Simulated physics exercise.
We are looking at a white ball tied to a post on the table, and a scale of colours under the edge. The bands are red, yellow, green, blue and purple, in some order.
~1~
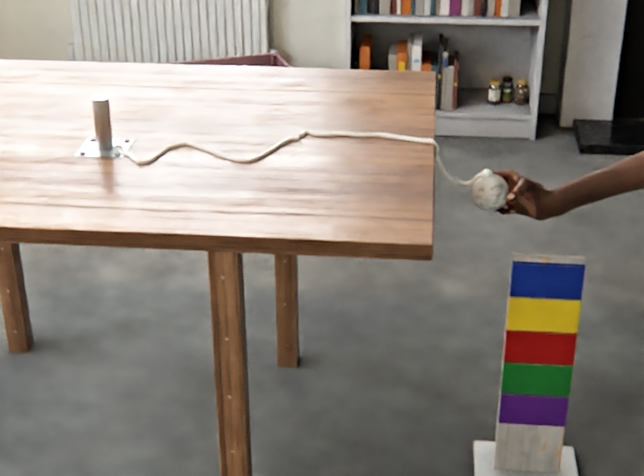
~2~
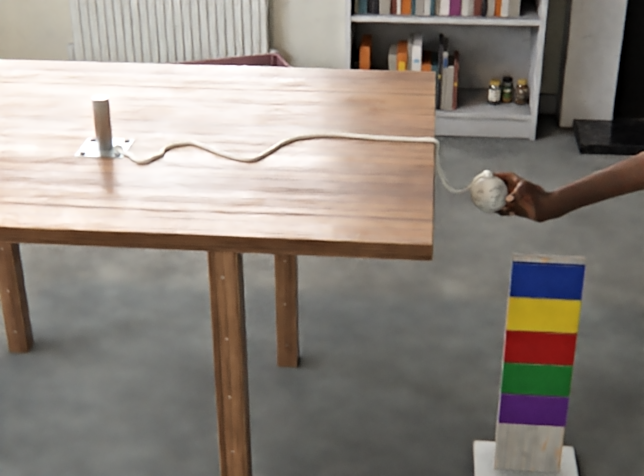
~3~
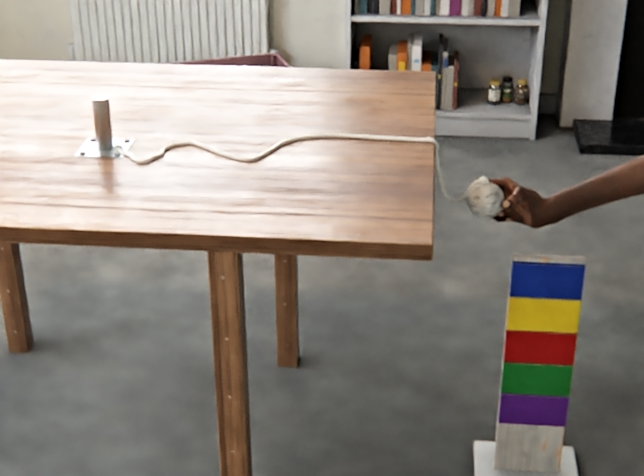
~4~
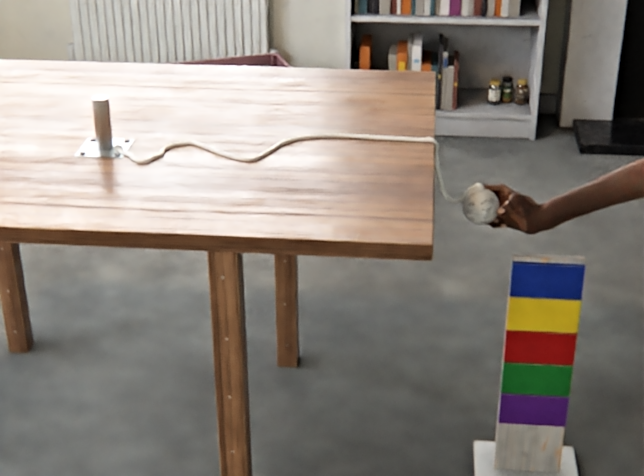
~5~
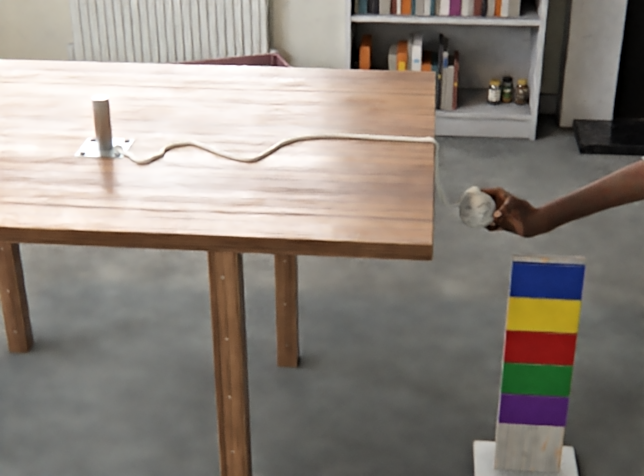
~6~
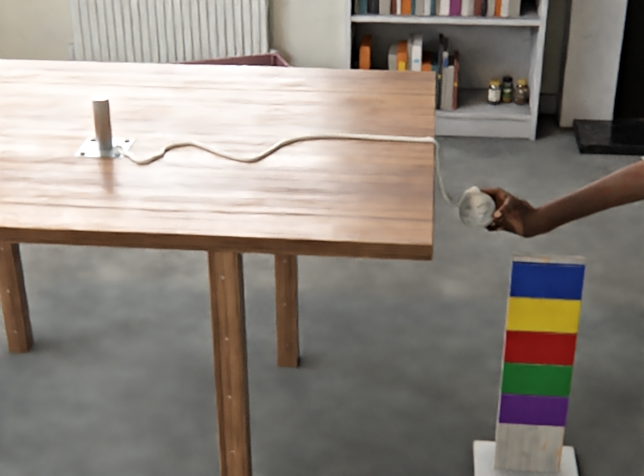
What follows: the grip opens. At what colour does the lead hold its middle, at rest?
Its centre hangs level with the red band.
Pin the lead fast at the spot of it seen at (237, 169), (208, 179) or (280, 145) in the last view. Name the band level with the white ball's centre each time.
One after the other, yellow; yellow; blue.
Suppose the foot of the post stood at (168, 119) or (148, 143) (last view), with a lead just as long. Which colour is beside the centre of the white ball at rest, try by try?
It would be green; green.
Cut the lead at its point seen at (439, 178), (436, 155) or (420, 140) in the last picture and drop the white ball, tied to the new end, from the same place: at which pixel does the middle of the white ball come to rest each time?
Near (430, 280), (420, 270) and (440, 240).
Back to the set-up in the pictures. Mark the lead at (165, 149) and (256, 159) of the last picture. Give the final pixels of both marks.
The first at (203, 149), the second at (318, 152).
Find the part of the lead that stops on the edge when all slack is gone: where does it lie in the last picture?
Near (344, 136).
A little later, ball near (411, 331); level with red.
Next, ball near (444, 344); level with red.
When it is over, ball near (430, 348); level with red. Its middle rests at the red band.
